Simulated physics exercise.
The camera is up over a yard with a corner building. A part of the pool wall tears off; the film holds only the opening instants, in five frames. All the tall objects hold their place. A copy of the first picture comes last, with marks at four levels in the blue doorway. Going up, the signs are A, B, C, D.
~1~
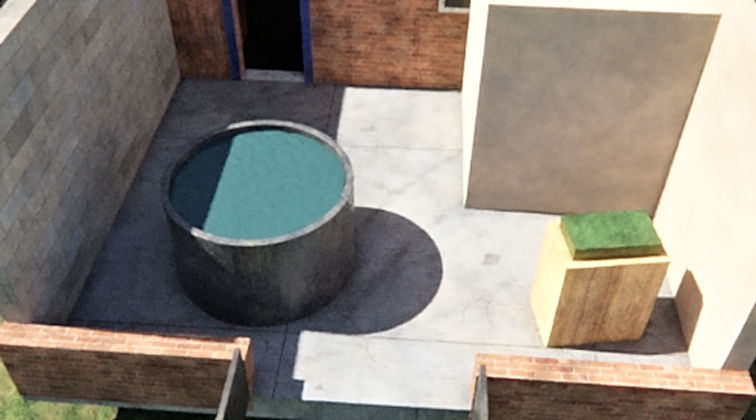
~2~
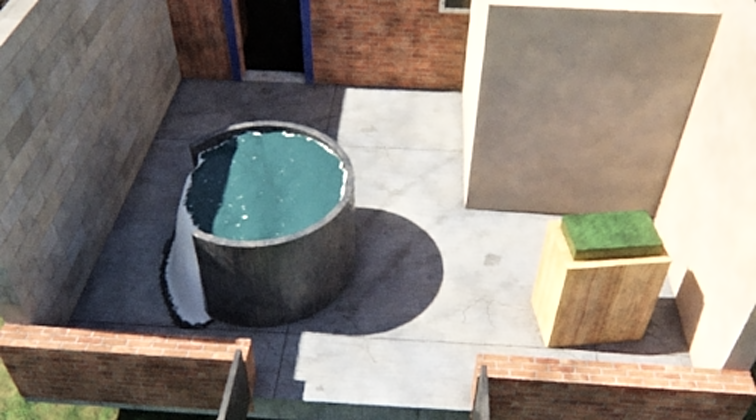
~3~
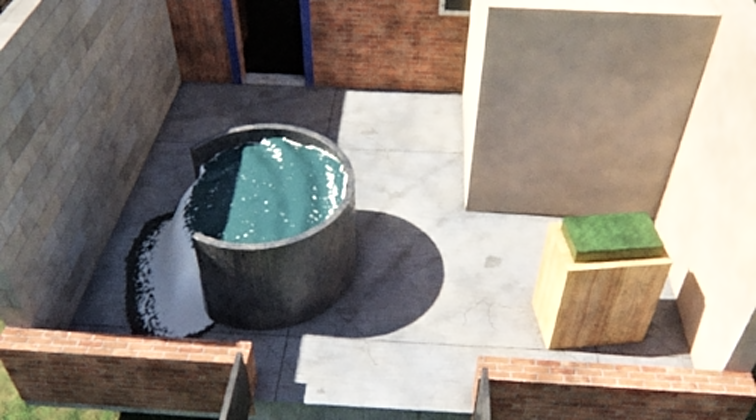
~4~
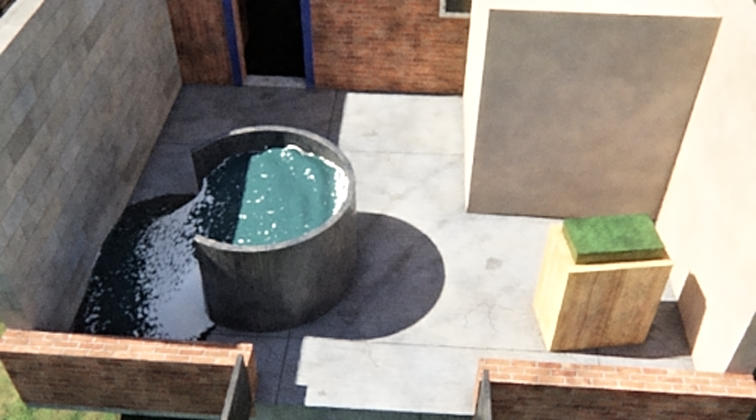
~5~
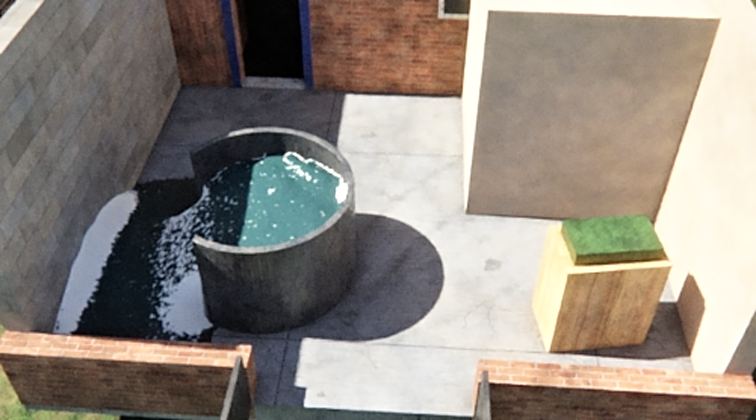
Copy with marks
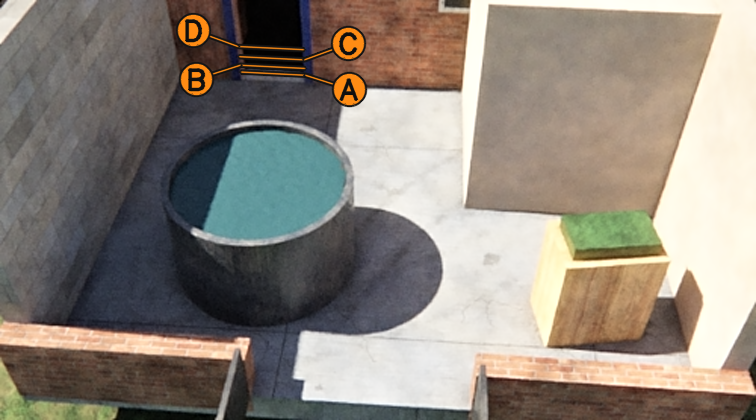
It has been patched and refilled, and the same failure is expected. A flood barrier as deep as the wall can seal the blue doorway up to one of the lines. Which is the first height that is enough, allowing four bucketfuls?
Line B just does it.
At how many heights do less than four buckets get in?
Three of the four.
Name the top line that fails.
It is A.
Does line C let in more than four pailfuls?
No, that is safe.
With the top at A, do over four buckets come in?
Yes, that goes wrong.
On the marked copy, A at (273, 73); B at (272, 66); C at (271, 58); D at (270, 48); from the bottom up A, B, C, D.
With A, about 11 bucketfuls get in.
With B, a bucket or two gets in.
With C, nothing gets over.
With D, nothing gets over.
